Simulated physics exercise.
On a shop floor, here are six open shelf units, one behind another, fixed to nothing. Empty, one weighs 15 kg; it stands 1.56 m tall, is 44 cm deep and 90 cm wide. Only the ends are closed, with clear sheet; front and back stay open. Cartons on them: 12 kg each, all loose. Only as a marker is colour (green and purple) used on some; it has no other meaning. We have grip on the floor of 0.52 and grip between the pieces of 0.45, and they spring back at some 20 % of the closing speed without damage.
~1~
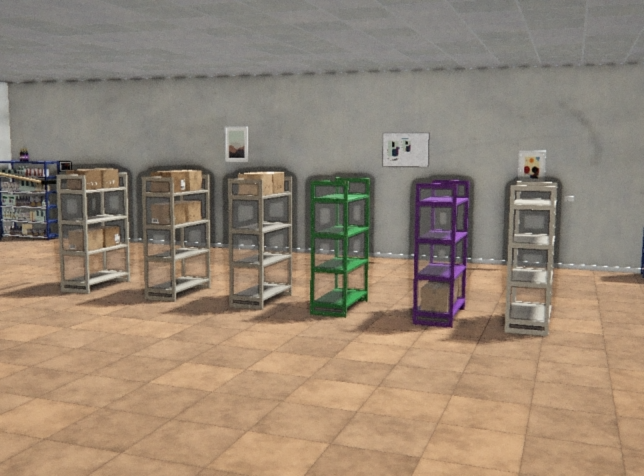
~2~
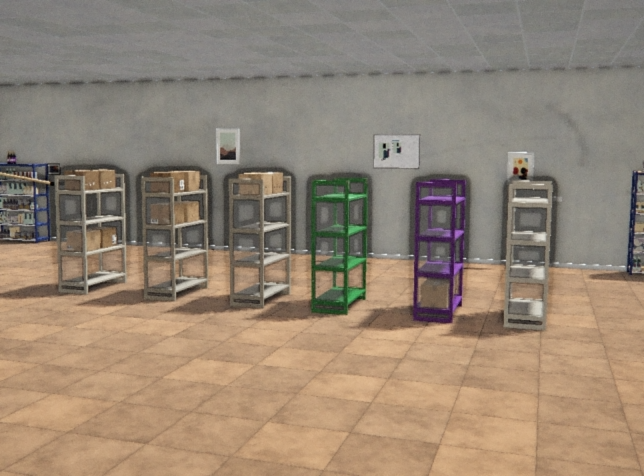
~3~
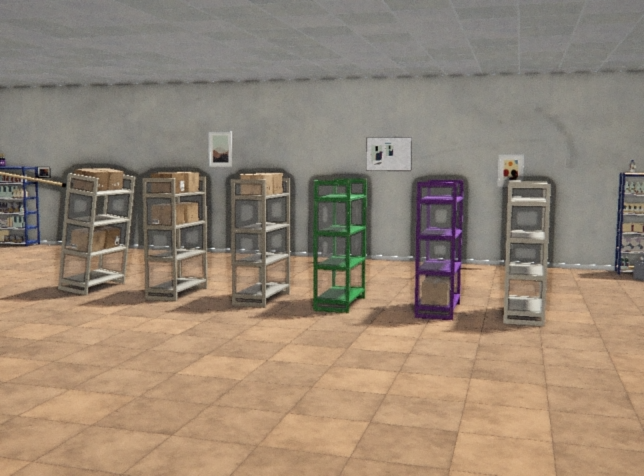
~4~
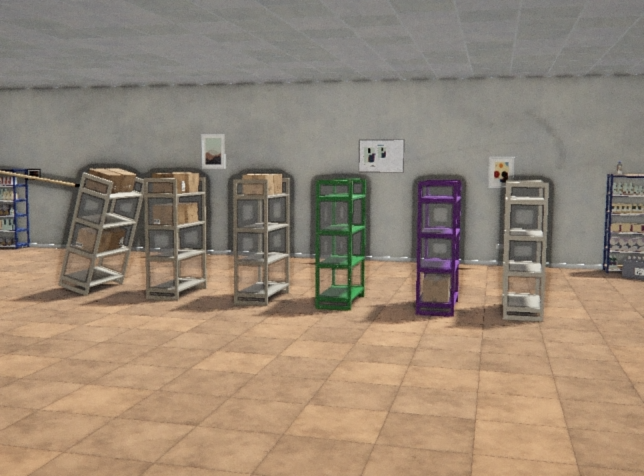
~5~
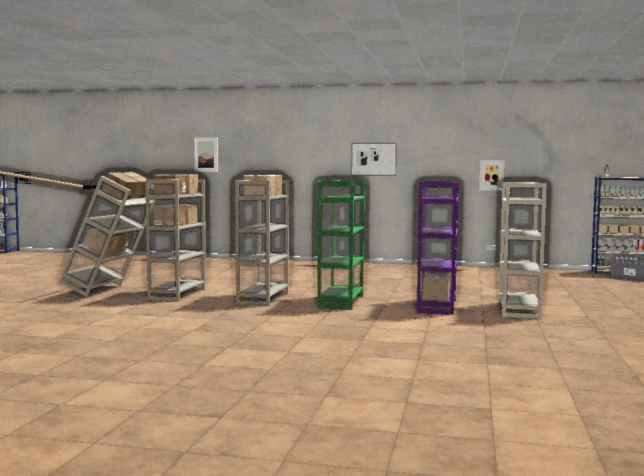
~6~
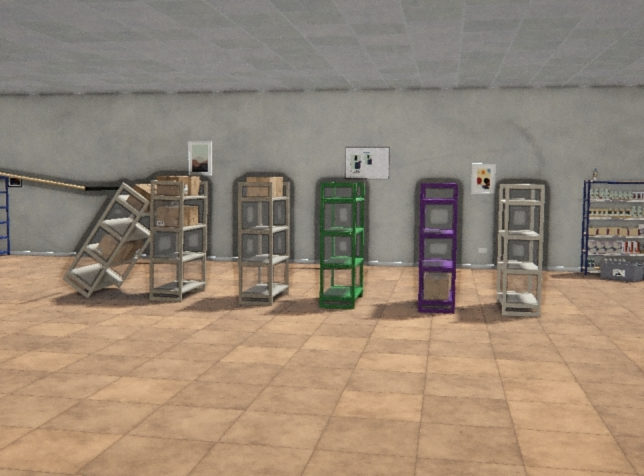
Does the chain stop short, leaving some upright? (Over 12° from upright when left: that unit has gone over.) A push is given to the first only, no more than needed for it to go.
No - the domino run finishes.
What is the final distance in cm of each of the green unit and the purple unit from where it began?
Moved: Green 100, purple 100.
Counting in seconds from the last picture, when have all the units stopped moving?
Roughly 3.0 s.
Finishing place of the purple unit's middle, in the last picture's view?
About (515, 266).
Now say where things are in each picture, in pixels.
In the first picture (we follow the side turned to the camera; the camera moves round a little), pole end (42, 183) 18 cm from the first unit; purple unit (434, 256); green unit (328, 249); no other piece has moved.
In the second picture, pole end (51, 184) pushing; purple unit (434, 253).
In the third picture, pole end (63, 185) pushing; purple unit (435, 251); no other piece has moved.
In the fourth picture, pole end (76, 186) pushing; purple unit (436, 249); no other piece has moved.
In the fifth picture, pole end (84, 187) stopped; purple unit (437, 249); no other piece has moved.
In the sixth picture, pole end (86, 189) stopped; purple unit (438, 249); green unit (338, 246); no other piece has moved.
Then, 0.36 s on from the sixth picture, 4 cartons spilt or dropped; none of the 5 other units over, 1 disturbed.
Then, 1.04 s on from the sixth picture, 6 cartons spilt or dropped; 1 of the 5 other units over.
Then, 1.72 s on from the sixth picture, 10 cartons spilt or dropped; 3 of the 5 other units over; green unit tipped 17°.
Then, 2.54 s on from the sixth picture, 10 cartons spilt or dropped; 5 of the 5 other units over; green unit tipped 62°; purple unit tipped 49°.
Finally, 10 cartons spilt or dropped; 5 of the 5 other units over; green unit tipped 68°; purple unit tipped 64°. Not one is left standing. Seen by the last camera, middles, green unit near (418, 267), purple unit near (515, 266).
